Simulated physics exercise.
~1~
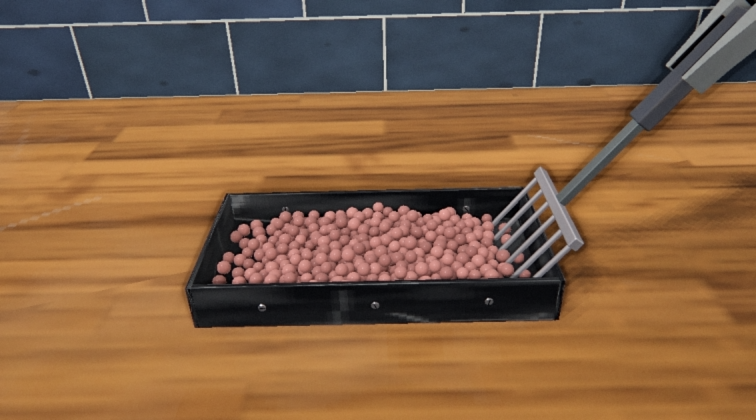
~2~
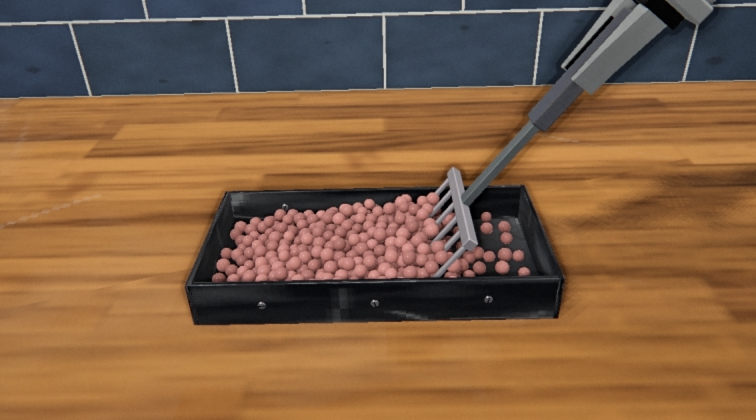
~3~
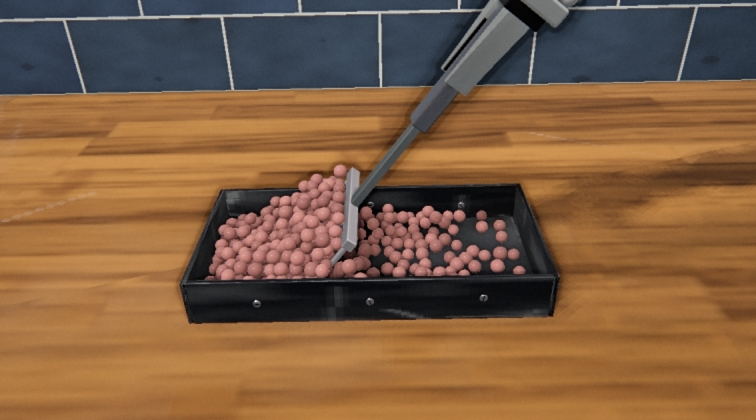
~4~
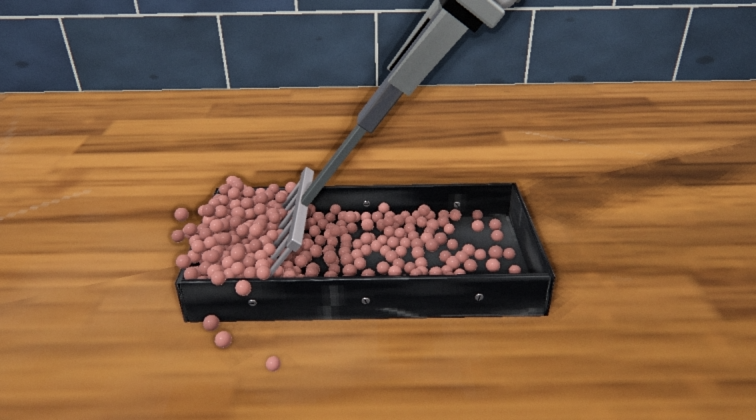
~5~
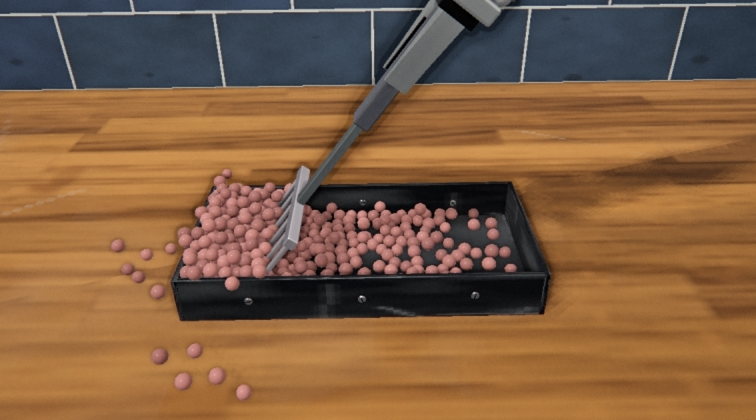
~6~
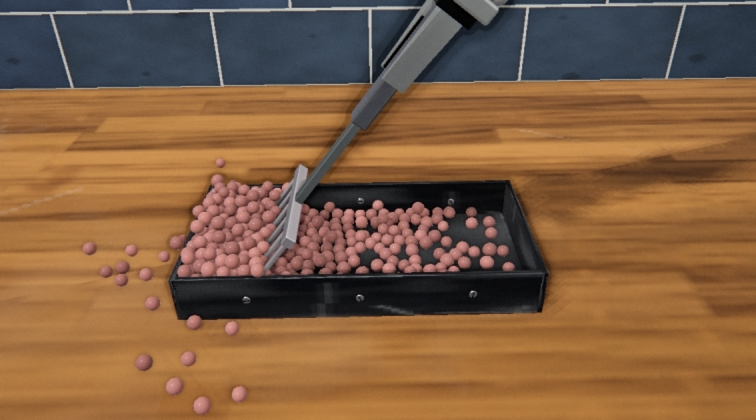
On a wooden counter in front of blue wall tiles, a shallow black tray holds a bed of pink beads, with a grey fork on a robot arm standing at its right end. The fork moves left through the beads, pushing many ahead of it while others stay behind in its path. The beads pile up against the left end, rising above the rim. As the fork presses farther, some spill over the left end and the front corner. The fork then stops, and the stray beads spread across the counter, while most remain in the tray.
